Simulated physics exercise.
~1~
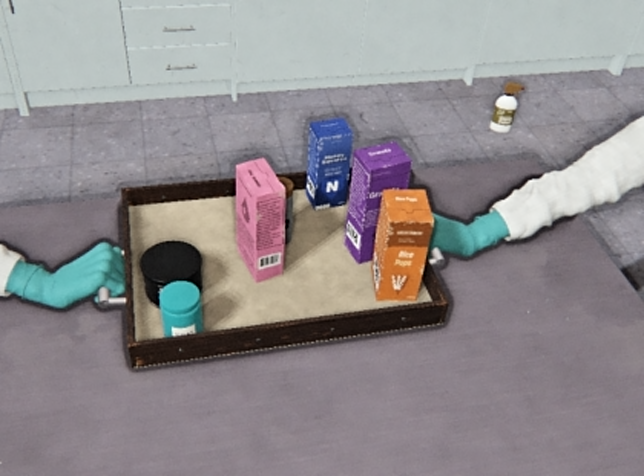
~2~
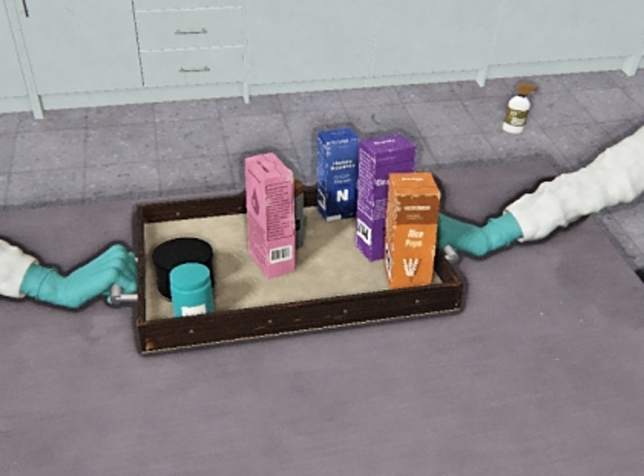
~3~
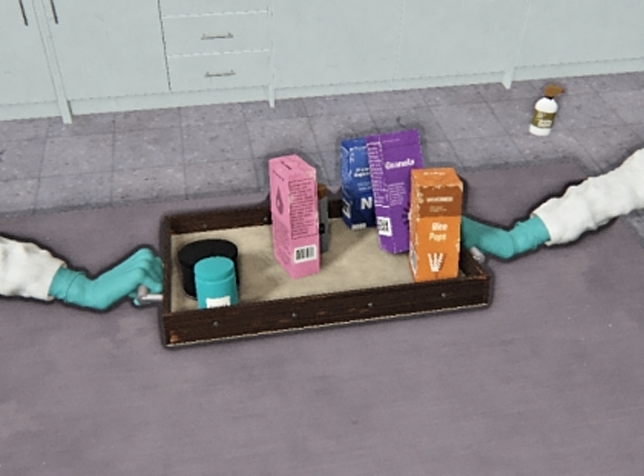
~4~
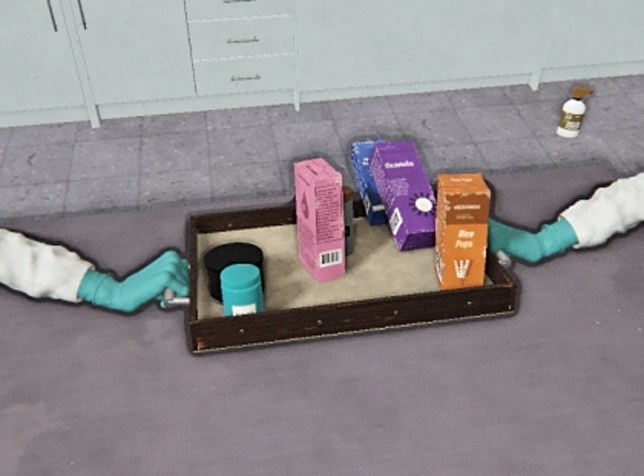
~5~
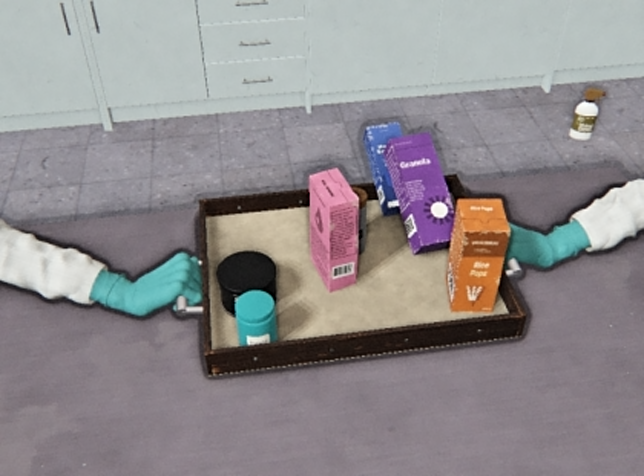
The video shows two gloved hands holding a rimmed tray of cartons, a black tub and a turquoise jar, tilting its far side down and then levelling it. The purple and blue cartons tip over and end leaning together at the back, while the pink and orange cartons stay standing.
